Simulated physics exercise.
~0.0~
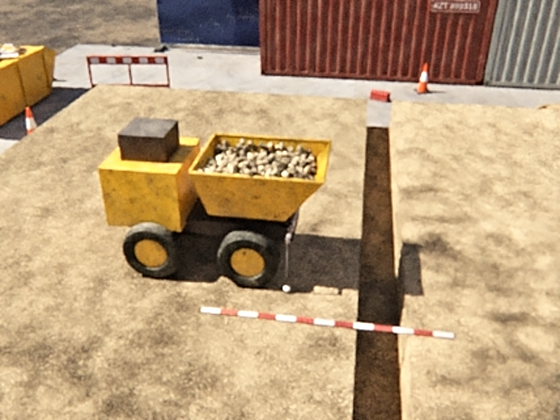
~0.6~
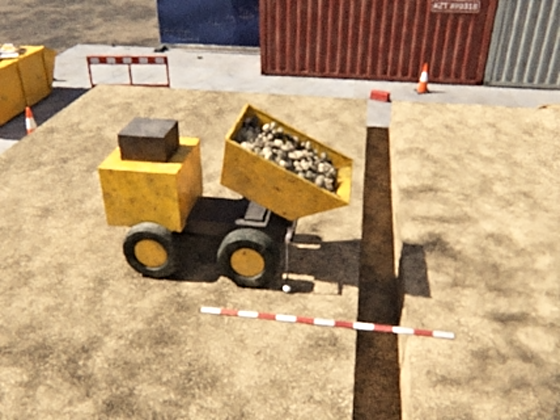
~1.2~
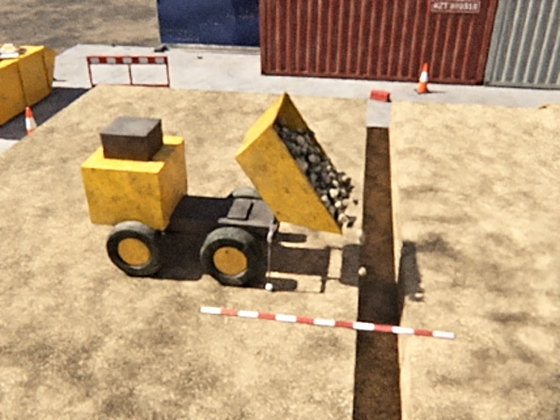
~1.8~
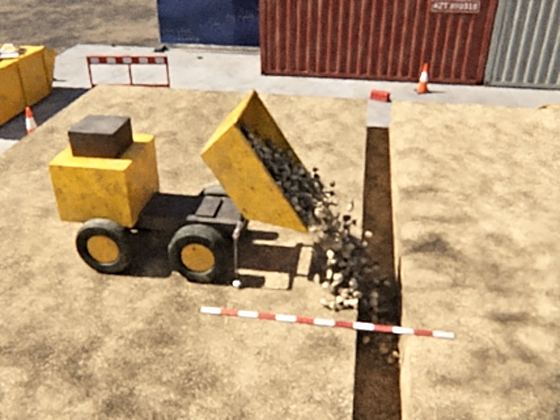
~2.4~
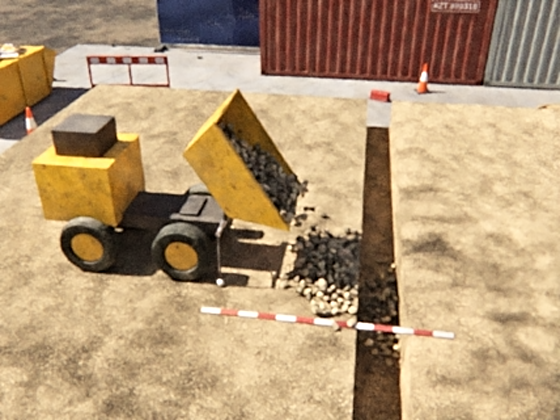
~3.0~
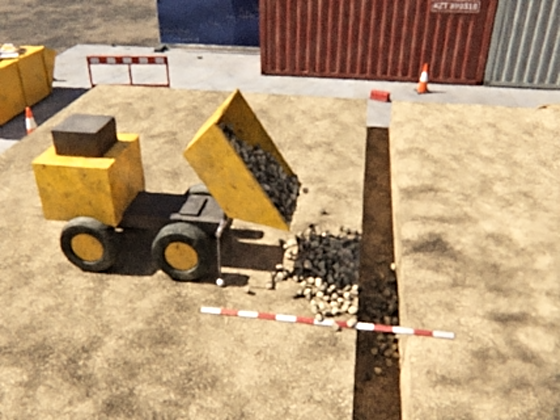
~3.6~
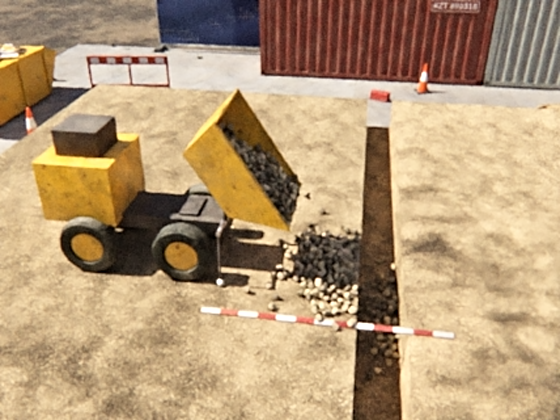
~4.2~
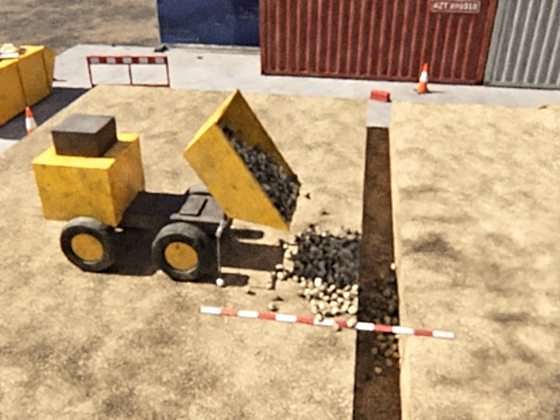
A yellow dump truck tipped its bed of broken rock toward a narrow trench and rolled left as stones spilled out, leaving a pile beside the edge, a few in the trench, and much of the load still in the raised bed.
